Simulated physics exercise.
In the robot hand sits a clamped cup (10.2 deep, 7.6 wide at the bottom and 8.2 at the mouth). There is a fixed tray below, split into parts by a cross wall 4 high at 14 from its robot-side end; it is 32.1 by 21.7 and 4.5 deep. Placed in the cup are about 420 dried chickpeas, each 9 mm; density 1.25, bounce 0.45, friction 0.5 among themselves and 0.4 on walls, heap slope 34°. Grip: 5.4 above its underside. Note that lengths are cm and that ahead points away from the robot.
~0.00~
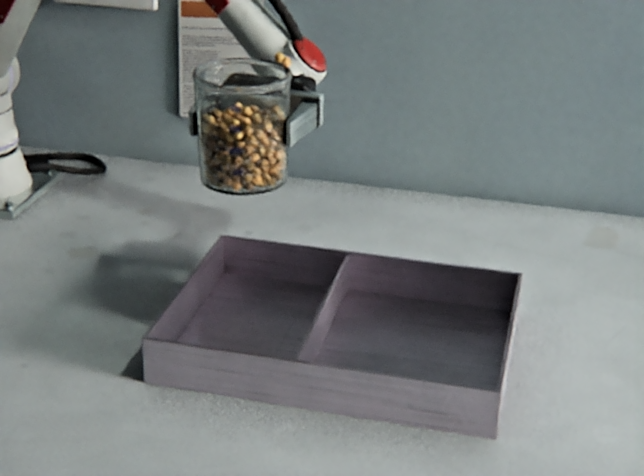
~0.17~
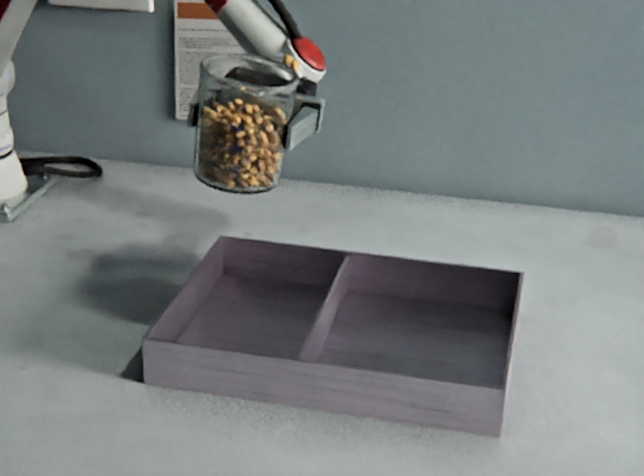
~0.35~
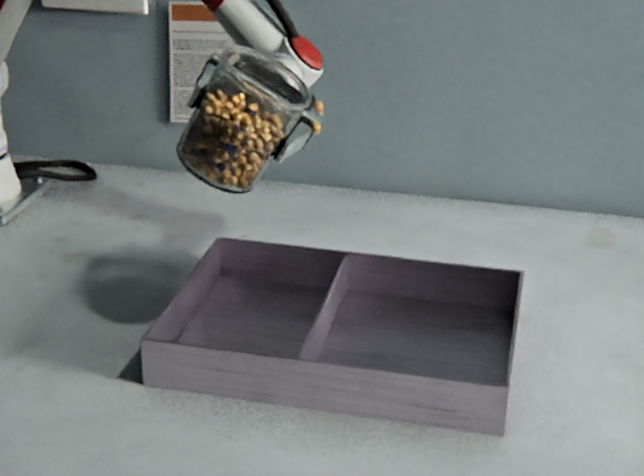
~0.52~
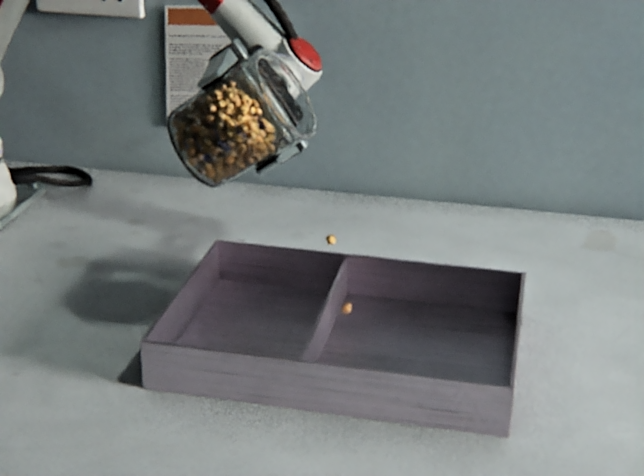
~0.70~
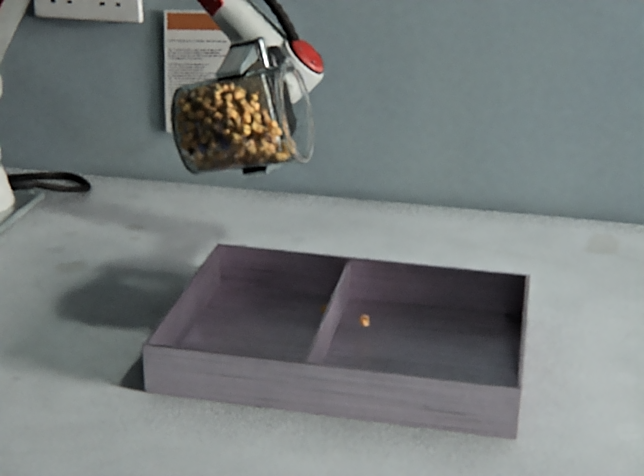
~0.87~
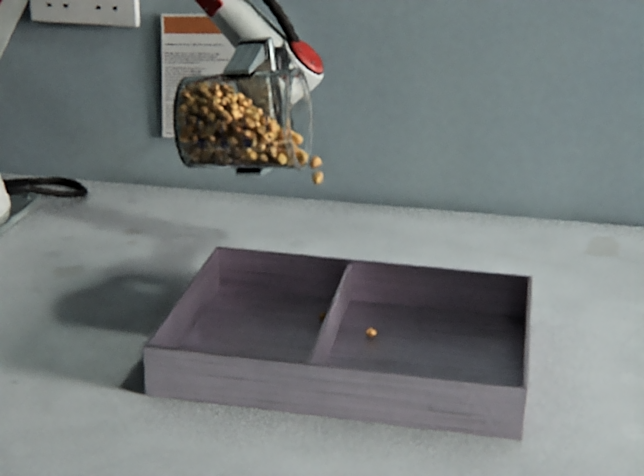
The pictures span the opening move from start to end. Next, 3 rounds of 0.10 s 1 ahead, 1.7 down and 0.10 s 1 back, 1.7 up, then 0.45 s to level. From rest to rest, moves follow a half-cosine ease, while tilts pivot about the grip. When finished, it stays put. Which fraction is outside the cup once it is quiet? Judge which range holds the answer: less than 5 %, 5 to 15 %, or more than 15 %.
The range is 5 to 15 %.
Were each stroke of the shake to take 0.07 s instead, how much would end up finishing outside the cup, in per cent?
Then roughly 15 percent.
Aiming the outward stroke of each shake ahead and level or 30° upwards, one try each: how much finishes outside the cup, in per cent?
Near 45 and 50 percent respectively.
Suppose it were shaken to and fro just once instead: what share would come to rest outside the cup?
Roughly 5 percent.
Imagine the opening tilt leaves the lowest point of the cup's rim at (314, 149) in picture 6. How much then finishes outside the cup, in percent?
The share is about 0 percent.
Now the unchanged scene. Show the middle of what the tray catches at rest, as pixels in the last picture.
(372, 347).
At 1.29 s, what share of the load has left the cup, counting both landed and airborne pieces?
About 5 in a hundred parts are out by then.
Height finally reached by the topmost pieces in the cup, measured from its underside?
8.5 cm.
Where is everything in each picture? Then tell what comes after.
The first picture shows the cup middle at (243, 128), level; upper third of the load around (244, 125), from x 205 to 285, top at y 60; 425 in the cup.
The second picture shows the cup middle at (243, 126), tilted 8° forward; upper third of the load around (240, 122), from x 200 to 295, top at y 60.
The third picture shows the cup middle at (240, 123), tilted 29° forward; upper third of the load around (229, 117), from x 185 to 320, top at y 90; 423 in the cup, 2 in flight or on a rim.
The fourth picture shows the cup middle at (239, 122), tilted 55° forward; upper third of the load around (222, 110), from x 180 to 345, top at y 85; 423 in the cup, 1 in the robot-side part, 1 in the far-side part.
The fifth picture shows the cup middle at (242, 122), tilted 76° forward; upper third of the load around (219, 106), from x 180 to 365, top at y 90; 423 in the cup, 1 in the robot-side part, 1 in the far-side part.
The sixth picture shows the cup middle at (243, 121), tilted 84° forward; upper third of the load around (216, 110), from x 185 to 370, top at y 85; 420 in the cup, 1 in the robot-side part, 1 in the far-side part, 3 in flight or on a rim.
After 1.29 s, tilted 84° forward, highest piece 25 above the table; 404 in the cup, 14 in the far-side part, 3 in the robot-side part, 4 in flight or on a rim.
After 1.71 s, tilted 38° forward, highest piece 24 above the table; 390 in the cup, 25 in the far-side part, 8 in the robot-side part, 2 in flight or on a rim.
After 2.12 s, level, highest piece 25 above the table; 390 in the cup, 27 in the far-side part, 8 in the robot-side part.
After 3.17 s, level, highest piece 25 above the table; 390 in the cup, 27 in the far-side part, 8 in the robot-side part.
In the end, 390 in the cup, 27 in the far-side part, 8 in the robot-side part. That is 8 % outside the cup.
